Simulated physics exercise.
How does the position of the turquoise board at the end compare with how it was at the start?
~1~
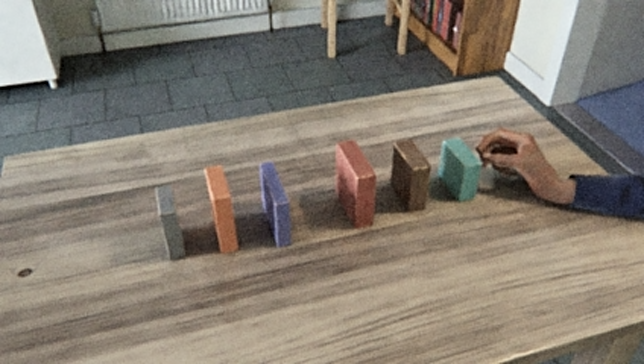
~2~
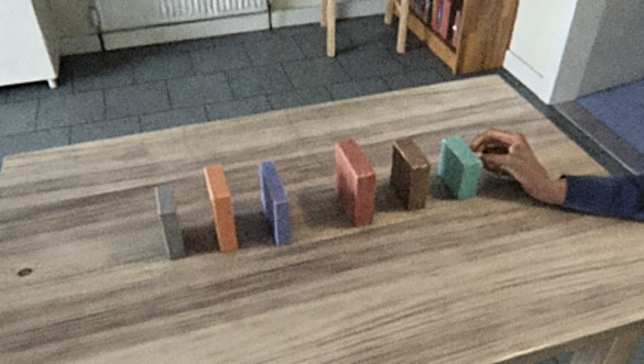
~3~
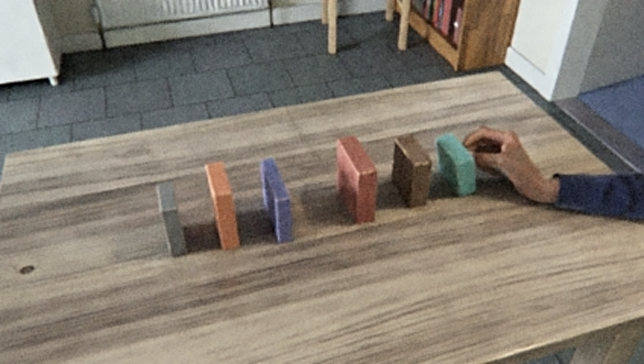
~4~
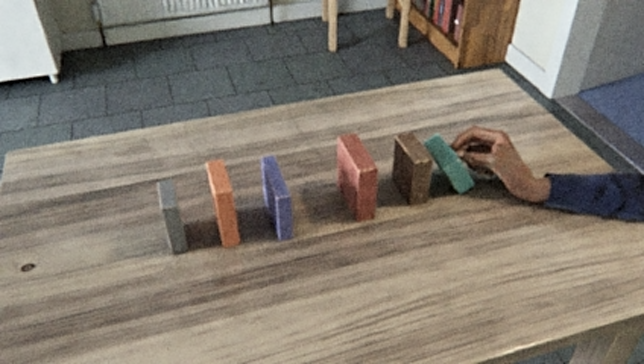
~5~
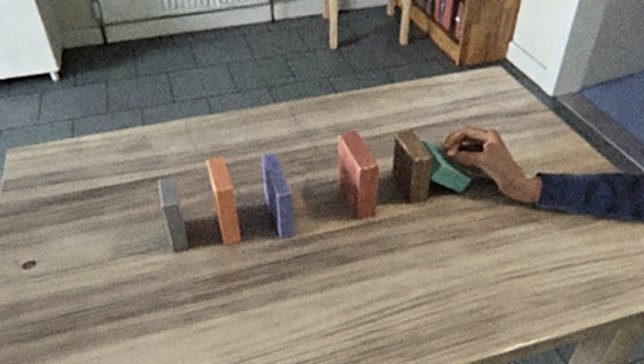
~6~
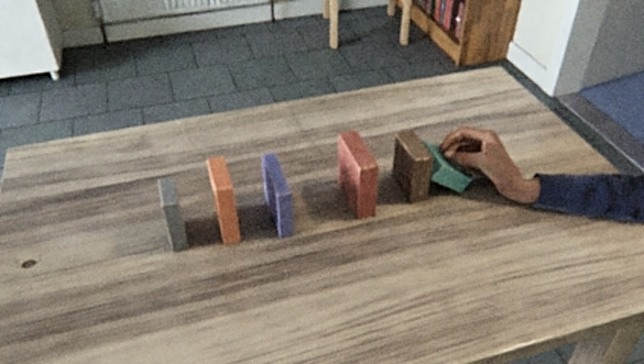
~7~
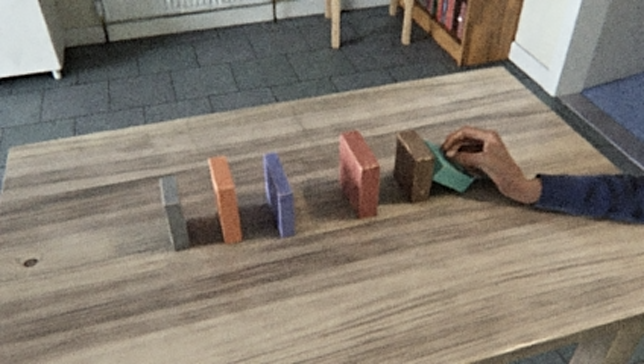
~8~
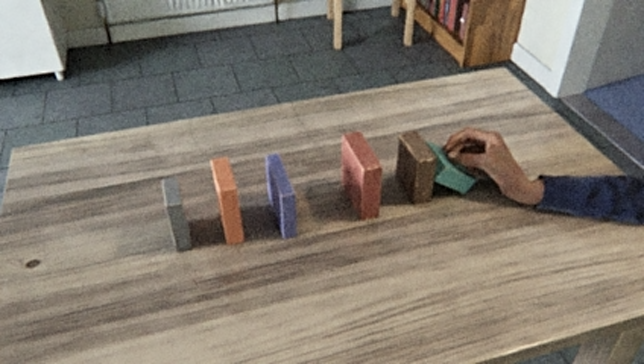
At the start the turquoise board stands upright at the right end of the row, but by the end it is leaning steeply to the left by the brown block.
